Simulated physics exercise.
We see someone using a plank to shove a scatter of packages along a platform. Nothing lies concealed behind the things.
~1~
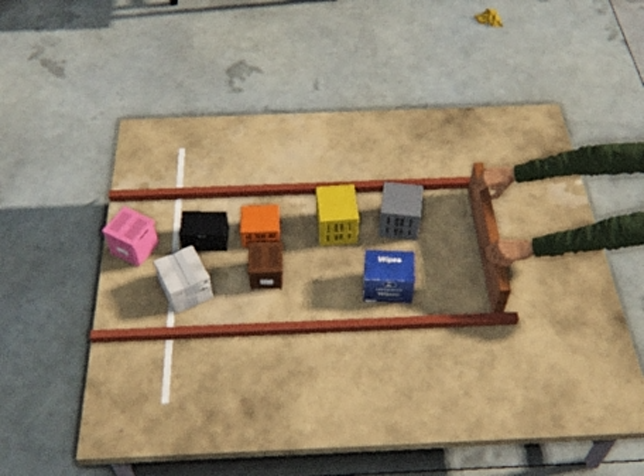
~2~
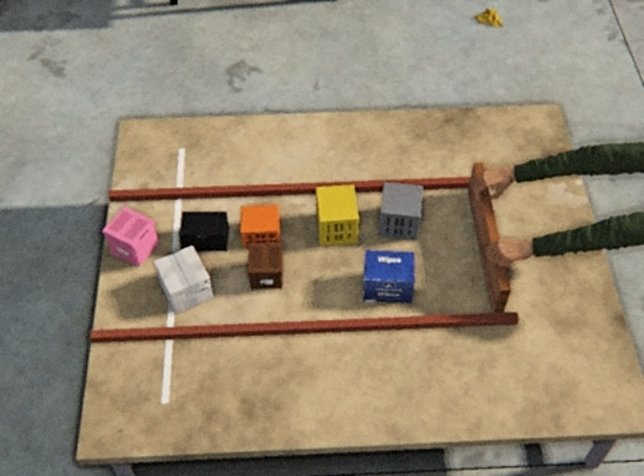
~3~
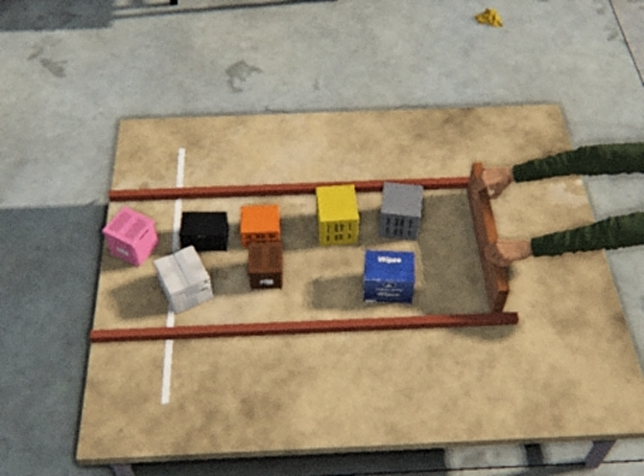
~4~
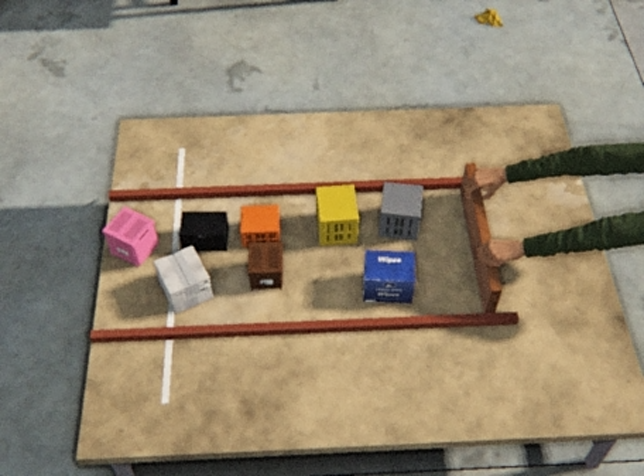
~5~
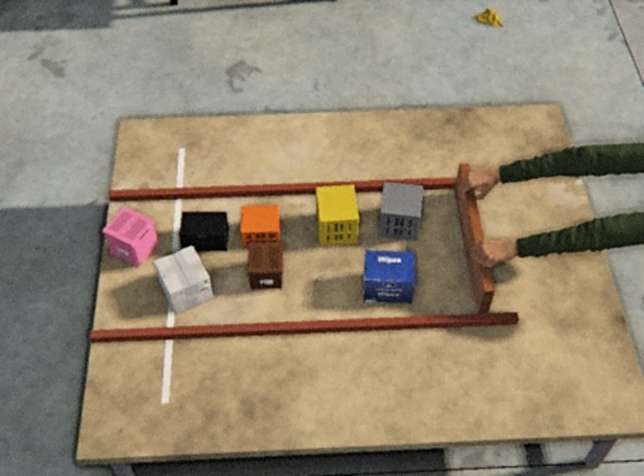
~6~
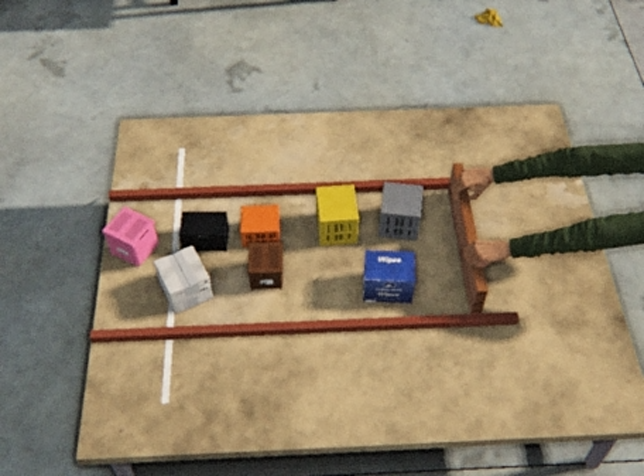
Two hands in dark green sleeves slowly slide a reddish-brown plank a short way left between two rails on a tan platform, seen from above at an angle on a grey concrete floor. Pink, white and black boxes sit near a white line at left, orange and brown ones beside them, and yellow, grey and blue ones nearer the plank. The boxes and the camera stay still.
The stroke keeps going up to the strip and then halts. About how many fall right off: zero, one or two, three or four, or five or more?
Three, maybe four go over.
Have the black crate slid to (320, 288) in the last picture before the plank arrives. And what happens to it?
It is safe.
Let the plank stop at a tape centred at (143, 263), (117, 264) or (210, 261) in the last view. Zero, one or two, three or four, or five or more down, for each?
Place one: Five or over; place two: More than four; place three: One to two.
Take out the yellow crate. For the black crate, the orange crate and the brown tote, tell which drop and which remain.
So the black crate falls off, the orange crate remains, the brown tote remains.
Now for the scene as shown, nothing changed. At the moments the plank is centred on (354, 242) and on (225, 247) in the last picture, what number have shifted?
At the first place 4, at the second 8.
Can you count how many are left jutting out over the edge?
The number would be 1.
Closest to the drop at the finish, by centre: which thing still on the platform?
It's the yellow crate.
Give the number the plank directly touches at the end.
At rest, 2 are in contact.
Early on, none off yet; pink tote at rest near (132, 238); white box at rest near (184, 280); black crate at rest near (205, 231).
Finally, the number that fall off is three or four; lost, orange crate, black crate, white box and pink tote.
